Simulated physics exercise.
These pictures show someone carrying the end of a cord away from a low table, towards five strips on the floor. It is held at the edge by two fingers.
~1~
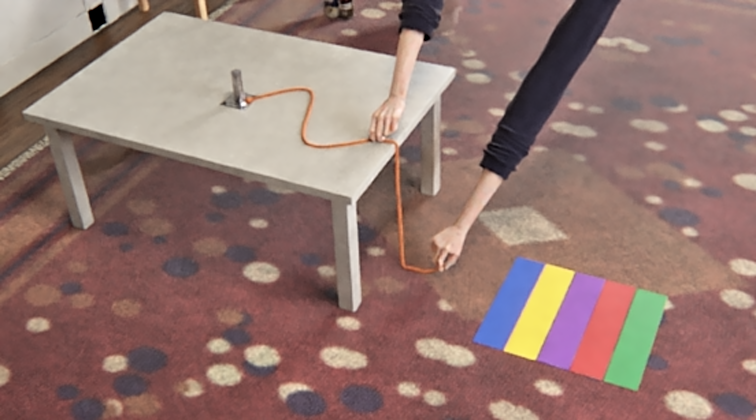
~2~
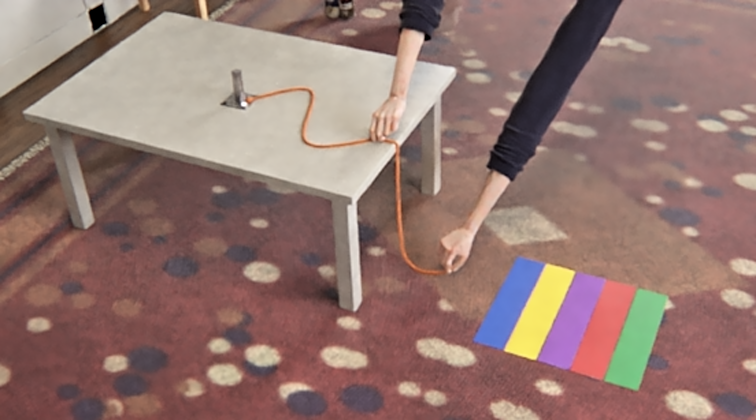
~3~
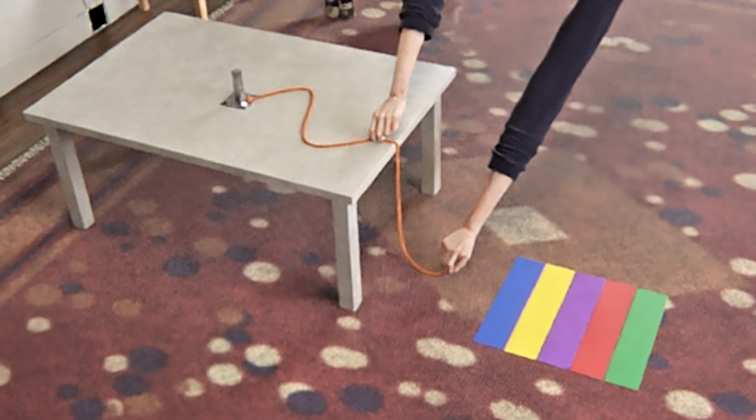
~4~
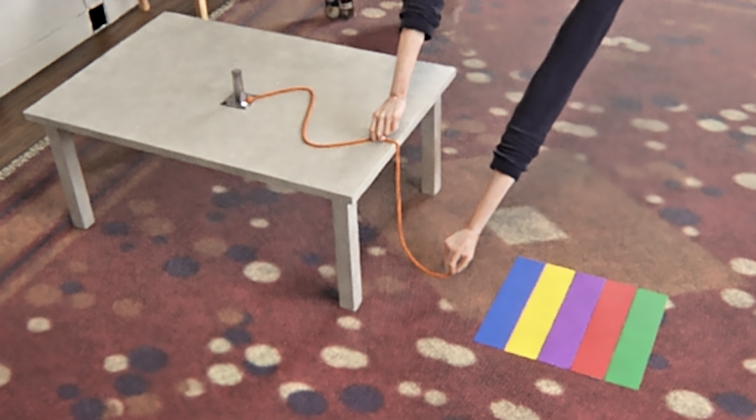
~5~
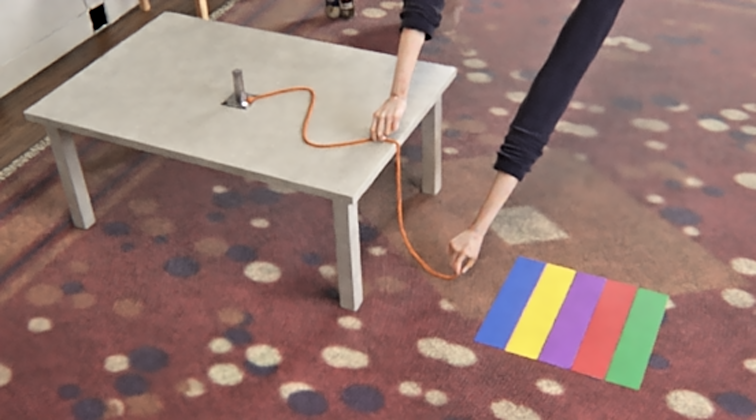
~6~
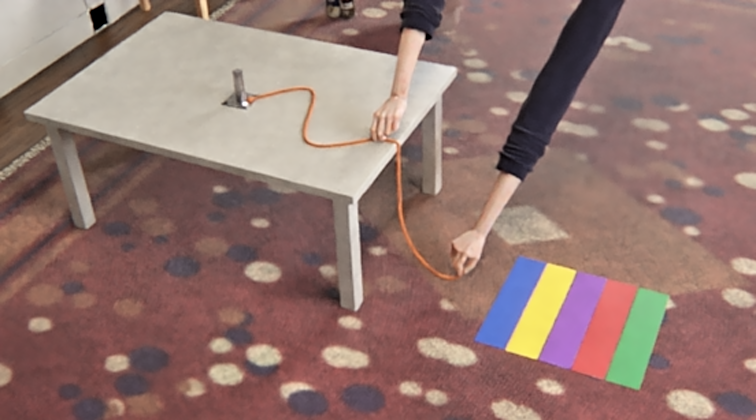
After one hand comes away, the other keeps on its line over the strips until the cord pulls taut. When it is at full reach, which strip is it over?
It is over the green strip.
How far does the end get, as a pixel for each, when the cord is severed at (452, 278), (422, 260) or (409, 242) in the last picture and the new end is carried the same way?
About (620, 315), then (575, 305), then (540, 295).
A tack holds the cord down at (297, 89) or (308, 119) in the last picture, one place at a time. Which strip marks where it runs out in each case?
The end would stop on red and then on purple.
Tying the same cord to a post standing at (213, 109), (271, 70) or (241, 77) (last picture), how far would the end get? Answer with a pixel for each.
First (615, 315), then (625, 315), then (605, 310).
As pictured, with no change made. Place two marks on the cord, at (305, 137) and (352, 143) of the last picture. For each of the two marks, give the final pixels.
Roughly (386, 136) for the first and (435, 165) for the second.
Early on, end near (574, 303); over purple.
Midway, end near (614, 314); over red.
At the end of the slack, end near (640, 321); over green. Over green.
